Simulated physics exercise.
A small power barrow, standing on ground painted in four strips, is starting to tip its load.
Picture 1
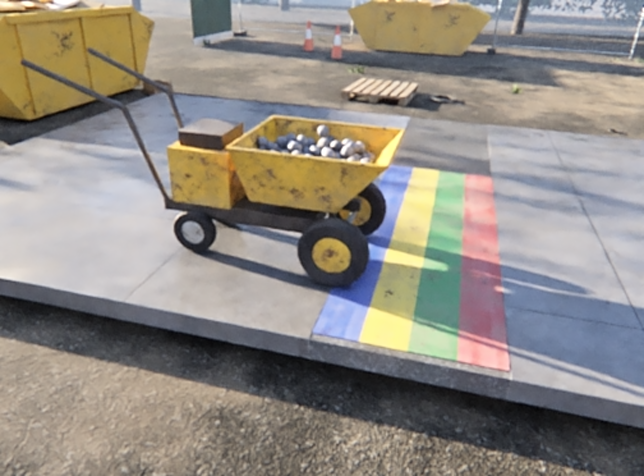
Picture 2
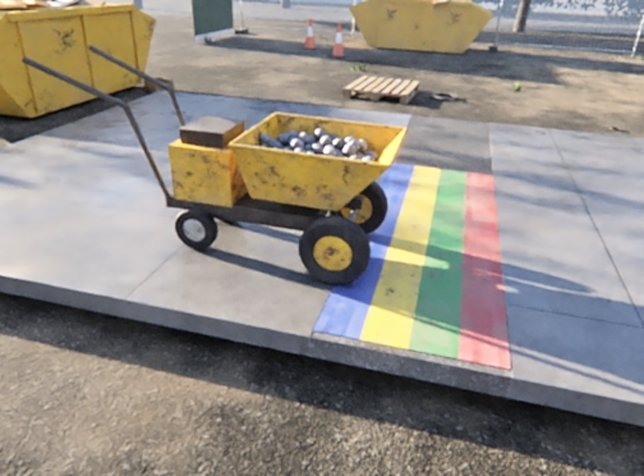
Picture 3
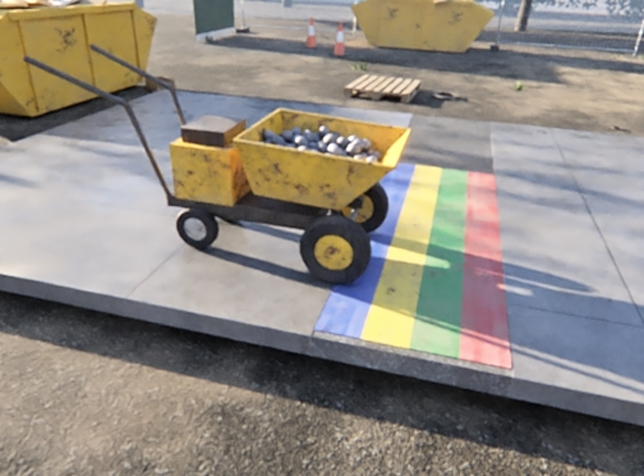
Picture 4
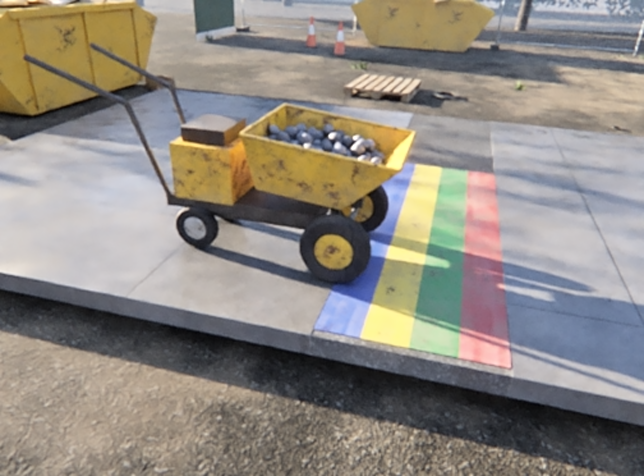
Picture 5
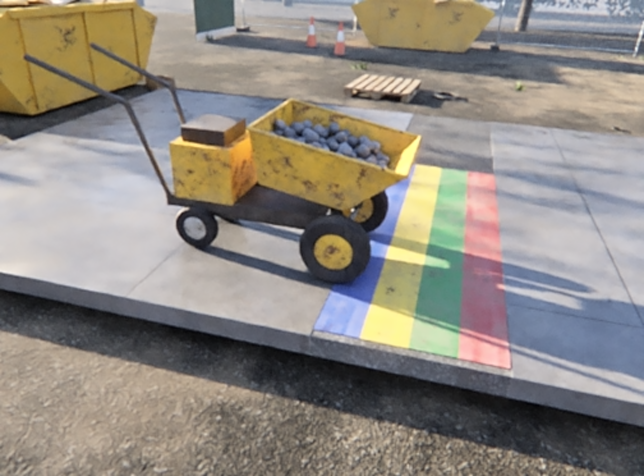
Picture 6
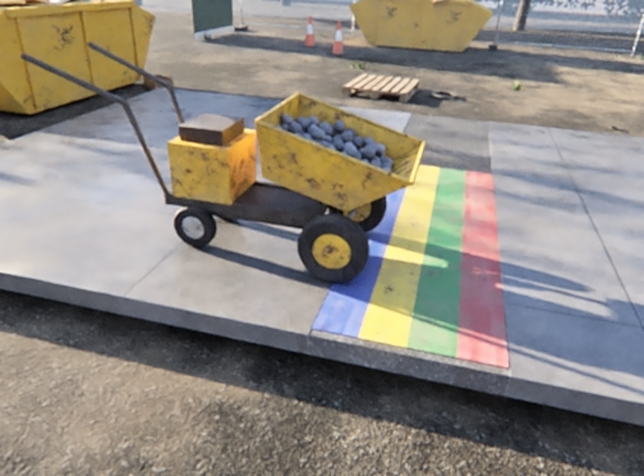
Yellow power barrow standing still beside blue, yellow, green and red strips, its skip of grey cobbles slowly tilting to the right.
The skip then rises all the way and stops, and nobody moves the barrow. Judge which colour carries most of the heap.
The colour carrying most is red.
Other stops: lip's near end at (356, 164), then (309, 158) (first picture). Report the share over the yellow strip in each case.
First some 10, then 40 per cent.
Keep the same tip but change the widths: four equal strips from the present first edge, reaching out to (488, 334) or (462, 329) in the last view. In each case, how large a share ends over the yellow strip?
Close to 0 percent, and close to 0 percent.
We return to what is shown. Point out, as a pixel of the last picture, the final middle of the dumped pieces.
The centre comes to rest close to (483, 273).
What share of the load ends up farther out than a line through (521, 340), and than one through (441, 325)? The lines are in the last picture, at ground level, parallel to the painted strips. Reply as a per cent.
About 20 percent, then about 70 percent.
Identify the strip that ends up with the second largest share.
Second place goes to green.
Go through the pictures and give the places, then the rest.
In the first picture, lip of the skip at (386, 168), level; top of the load at (306, 158), round cobbles; blue strip at (347, 307); yellow strip at (390, 315); green strip at (435, 324); red strip at (483, 332).
In the second picture, lip of the skip at (389, 167), level; top of the load at (309, 155).
In the third picture, lip of the skip at (394, 168), tipped barely; top of the load at (312, 153).
In the fourth picture, lip of the skip at (399, 171), tipped a little; top of the load at (306, 149).
In the fifth picture, lip of the skip at (406, 177), tipped a little; top of the load at (301, 143).
In the sixth picture, lip of the skip at (412, 184), tipped clearly; top of the load at (307, 139); blue strip at (346, 304); yellow strip at (390, 312); green strip at (435, 320); red strip at (482, 329).
Soon after the last picture, skip tipped well over; all in the skip.
A little later, skip tipped steeply; nearly all in the skip; a small part over the green strip; a stray few over the red strip.
Later still, skip tipped right over; about a quarter in the skip; about a quarter over the green strip; about a third over the red strip; about a quarter off the paint.
At rest, skip tipped right over; about a quarter in the skip; none over the blue strip; none over the yellow strip; about a quarter over the green strip; about a third over the red strip; about a quarter off the paint.
